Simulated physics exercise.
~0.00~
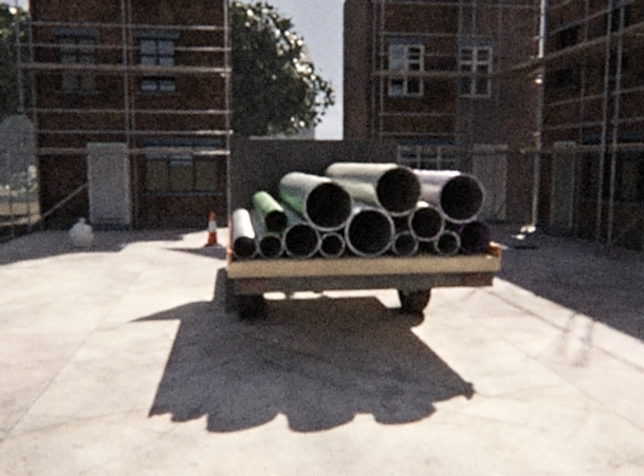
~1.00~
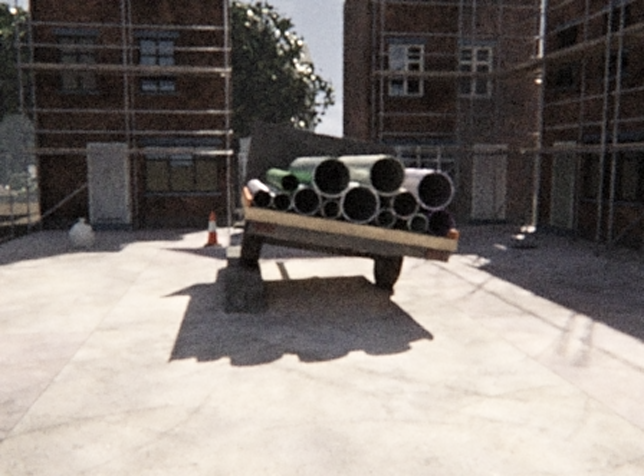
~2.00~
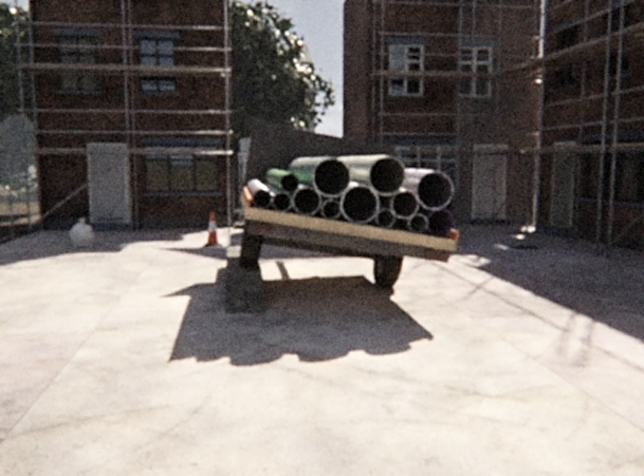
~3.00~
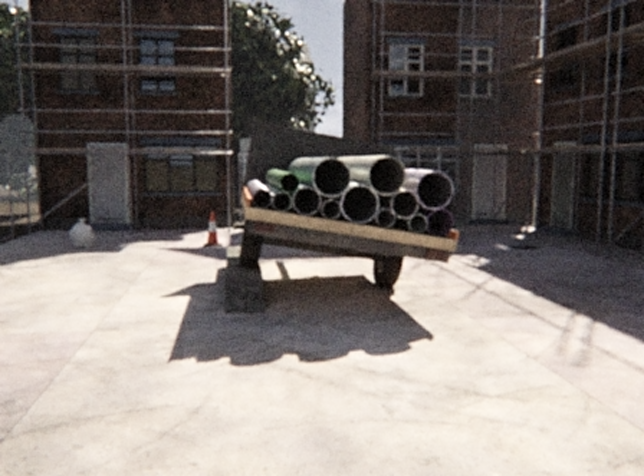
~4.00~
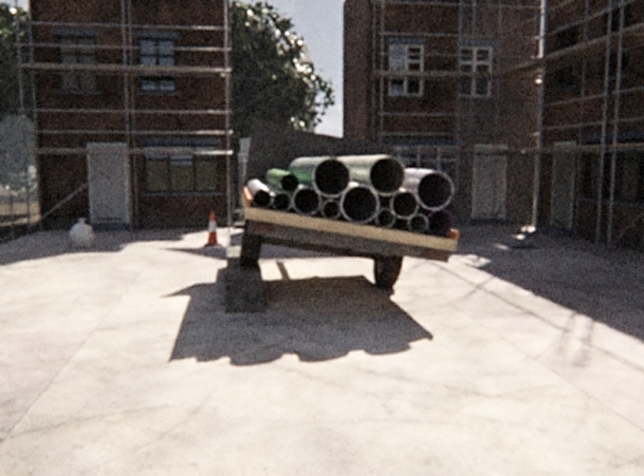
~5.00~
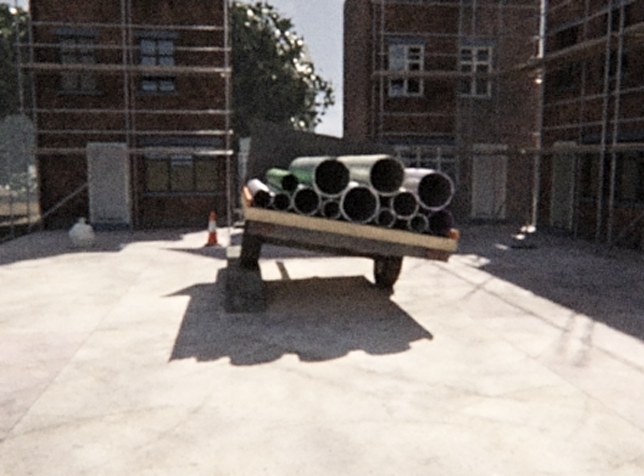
A sunlit paved yard in front of brick buildings wrapped in scaffolding is seen from behind a flatbed trailer, with the view held still. Grey pipes of several sizes lie stacked on its deck, a green one at the upper left and a dark purple one low at the right edge. An orange cone stands beyond to the left. The trailer moves away, and its left wheel climbs a raised block, tipping the deck down to the right. It stops there, still leaning, and the pipes stay piled on the deck, the green and purple ones among them.
